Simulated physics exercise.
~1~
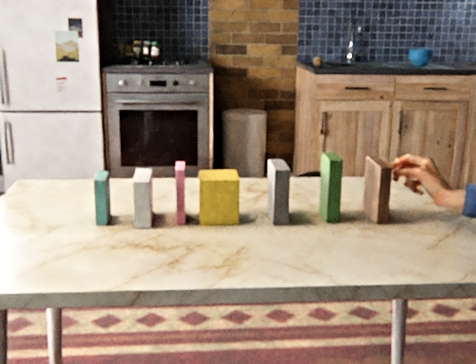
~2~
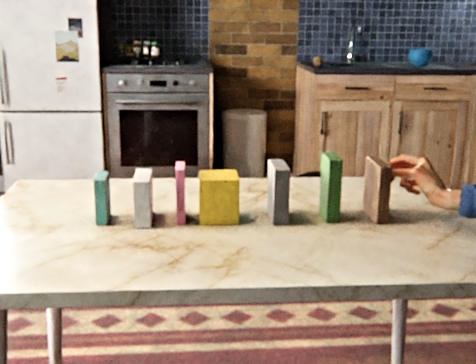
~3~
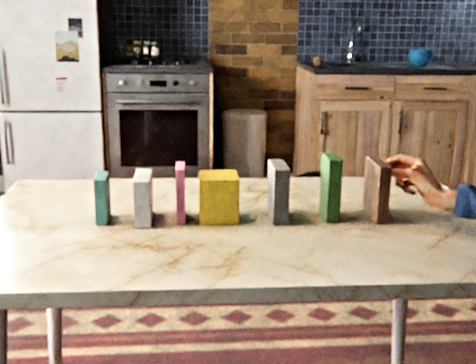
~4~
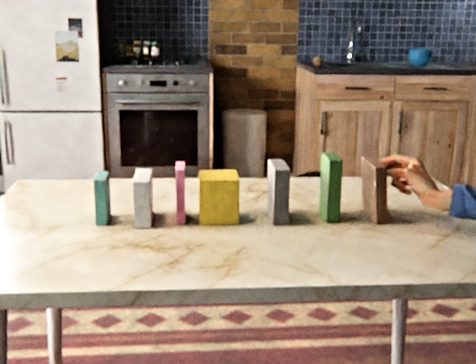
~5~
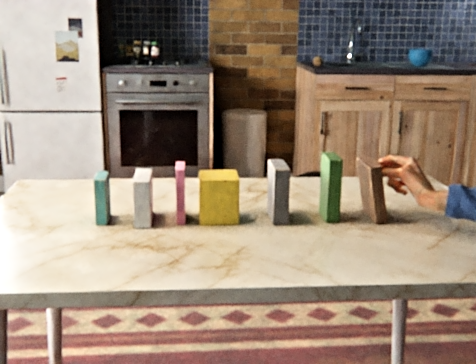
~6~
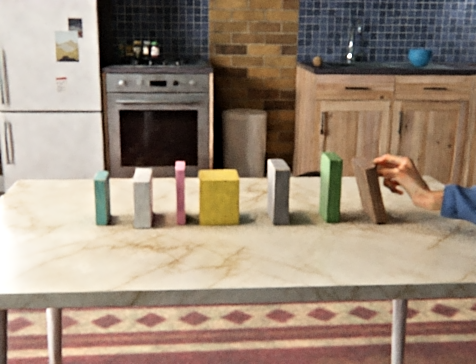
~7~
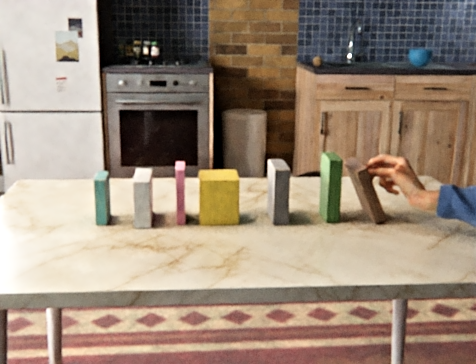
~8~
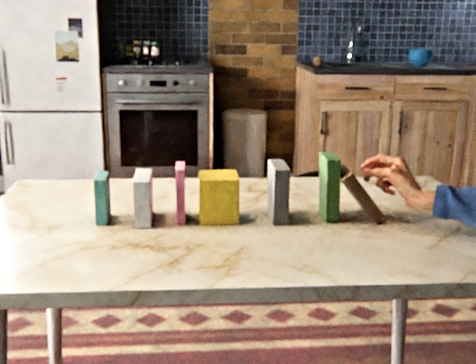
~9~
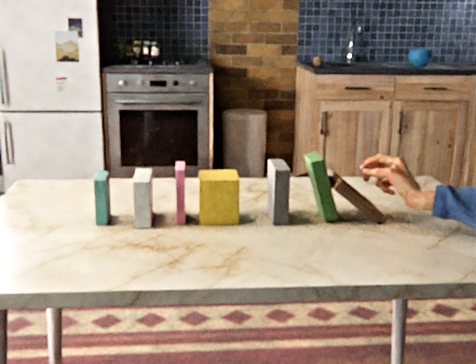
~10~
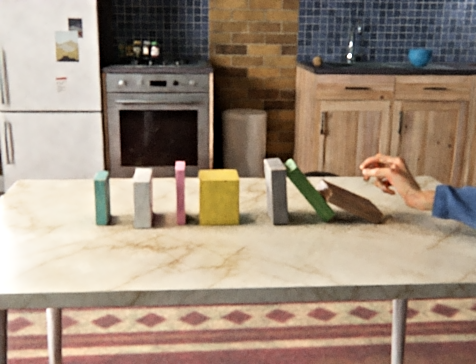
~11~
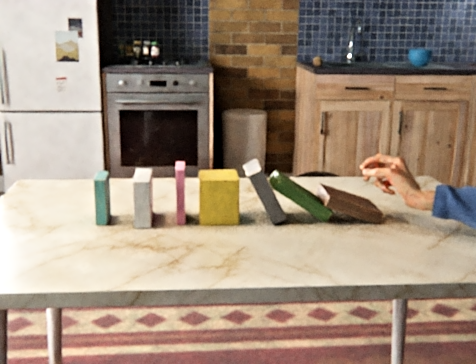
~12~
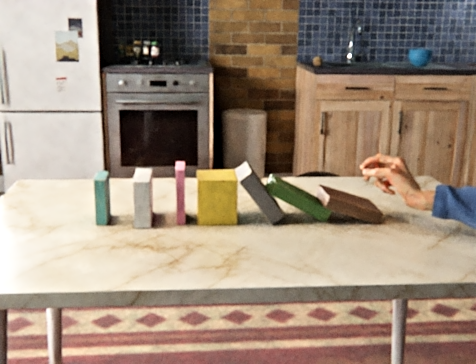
A brown board stands at the right end of a row of seven upright pieces on a pale marble-patterned table, seen from the front in a kitchen. Left of it are a green board, a grey block, a wide yellow block, and pink, whitish and turquoise pieces. A hand at the right tips the brown board leftward, then stays still as it falls against the green board. The green board topples into the grey block, which leans over against the yellow block. The brown and green boards end tipped over, while the four leftmost pieces remain standing.
